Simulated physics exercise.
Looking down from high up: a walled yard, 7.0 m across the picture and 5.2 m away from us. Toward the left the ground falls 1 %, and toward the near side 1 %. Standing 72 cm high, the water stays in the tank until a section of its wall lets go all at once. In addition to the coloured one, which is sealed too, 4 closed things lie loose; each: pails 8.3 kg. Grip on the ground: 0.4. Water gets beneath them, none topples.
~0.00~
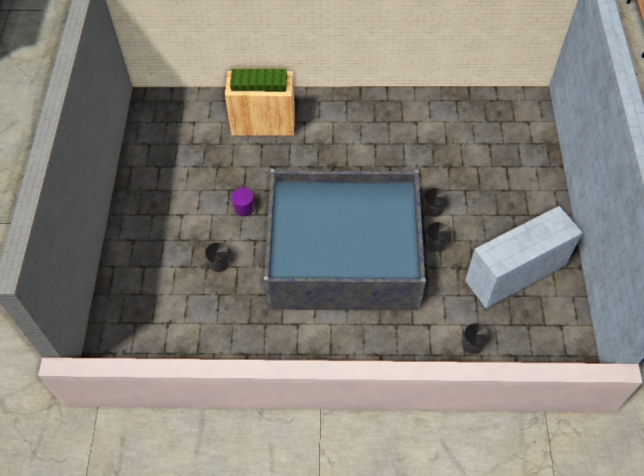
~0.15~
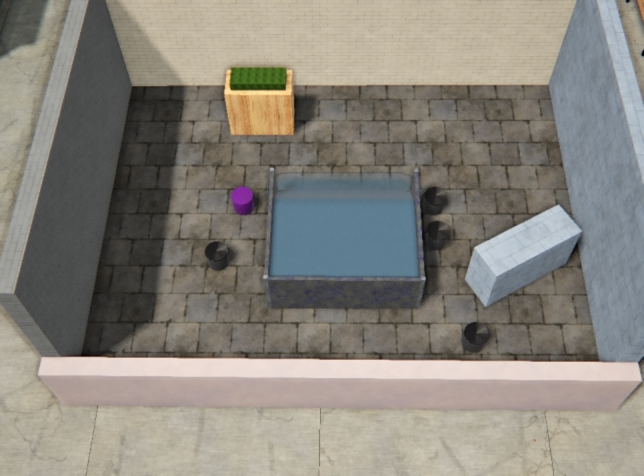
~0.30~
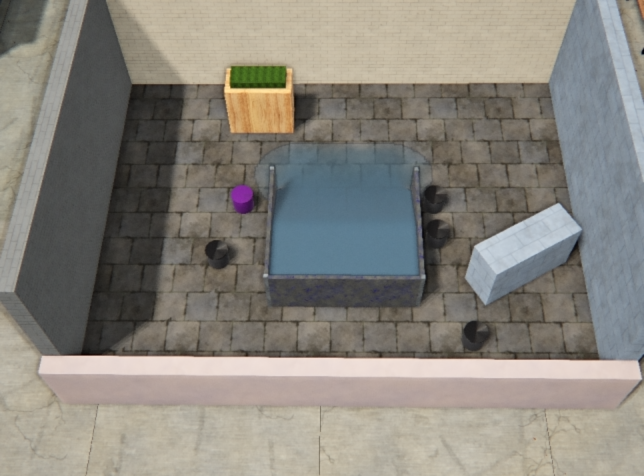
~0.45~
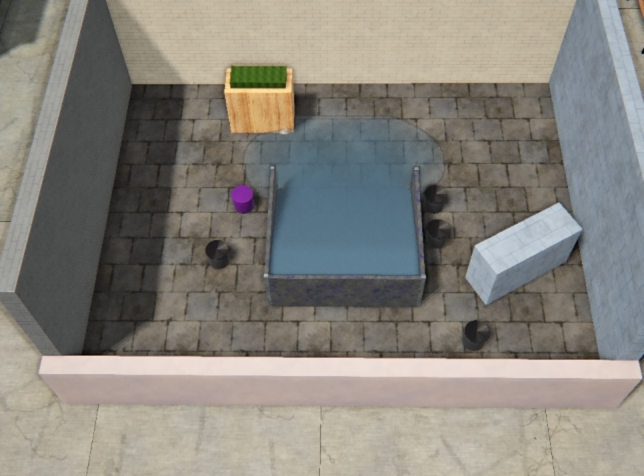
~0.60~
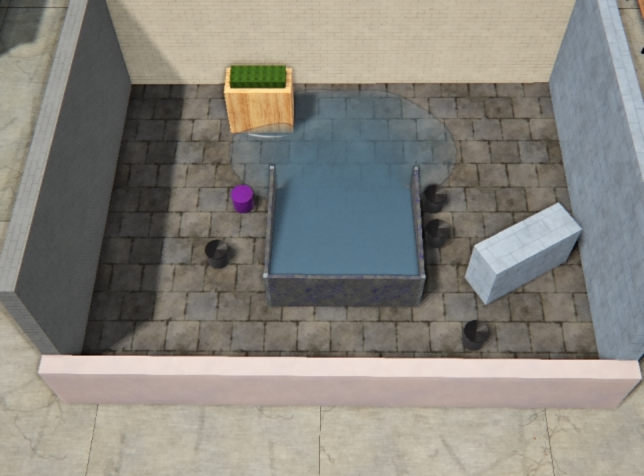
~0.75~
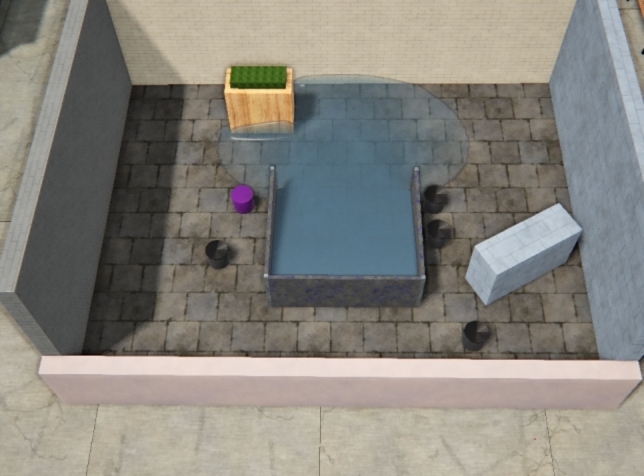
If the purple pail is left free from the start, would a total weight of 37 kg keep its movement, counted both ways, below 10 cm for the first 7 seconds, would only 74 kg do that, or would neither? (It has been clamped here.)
37 kg is enough.
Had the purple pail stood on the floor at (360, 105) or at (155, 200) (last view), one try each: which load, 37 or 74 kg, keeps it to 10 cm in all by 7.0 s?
Taking the two tries in order, only the heavy one works and even the light one works.
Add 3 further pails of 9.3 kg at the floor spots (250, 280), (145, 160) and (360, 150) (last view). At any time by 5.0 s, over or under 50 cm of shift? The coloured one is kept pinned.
One after another they come out within the mark, beyond the mark, beyond the mark.
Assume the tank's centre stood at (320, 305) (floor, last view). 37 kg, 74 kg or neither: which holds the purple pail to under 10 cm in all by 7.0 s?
Then the answer is that just the bigger mass works.
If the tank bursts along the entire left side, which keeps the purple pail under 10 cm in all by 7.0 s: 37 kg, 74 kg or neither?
In that case just the heavier mass works.
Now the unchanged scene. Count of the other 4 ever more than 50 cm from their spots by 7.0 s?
The tally stands at 1.
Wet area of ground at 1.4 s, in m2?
Close to 15 m2, I'd say.
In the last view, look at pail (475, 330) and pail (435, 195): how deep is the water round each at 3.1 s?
First about 0 cm, second about 0 cm.
After 1.4 s the purple pail would be 0 cm from its start with 37 kg and 0 cm from its start with 74 kg; 0 cm of water round it then.
After 3.1 s the purple pail would be 0 cm from its start with 37 kg and 0 cm from its start with 74 kg; 0 cm of water round it then.
After 4.9 s the purple pail would be 0 cm from its start with 37 kg and 0 cm from its start with 74 kg; 2 cm of water round it then.
After 7.0 s the purple pail would be 0 cm from its start with 37 kg and 0 cm from its start with 74 kg; 2 cm of water round it then.
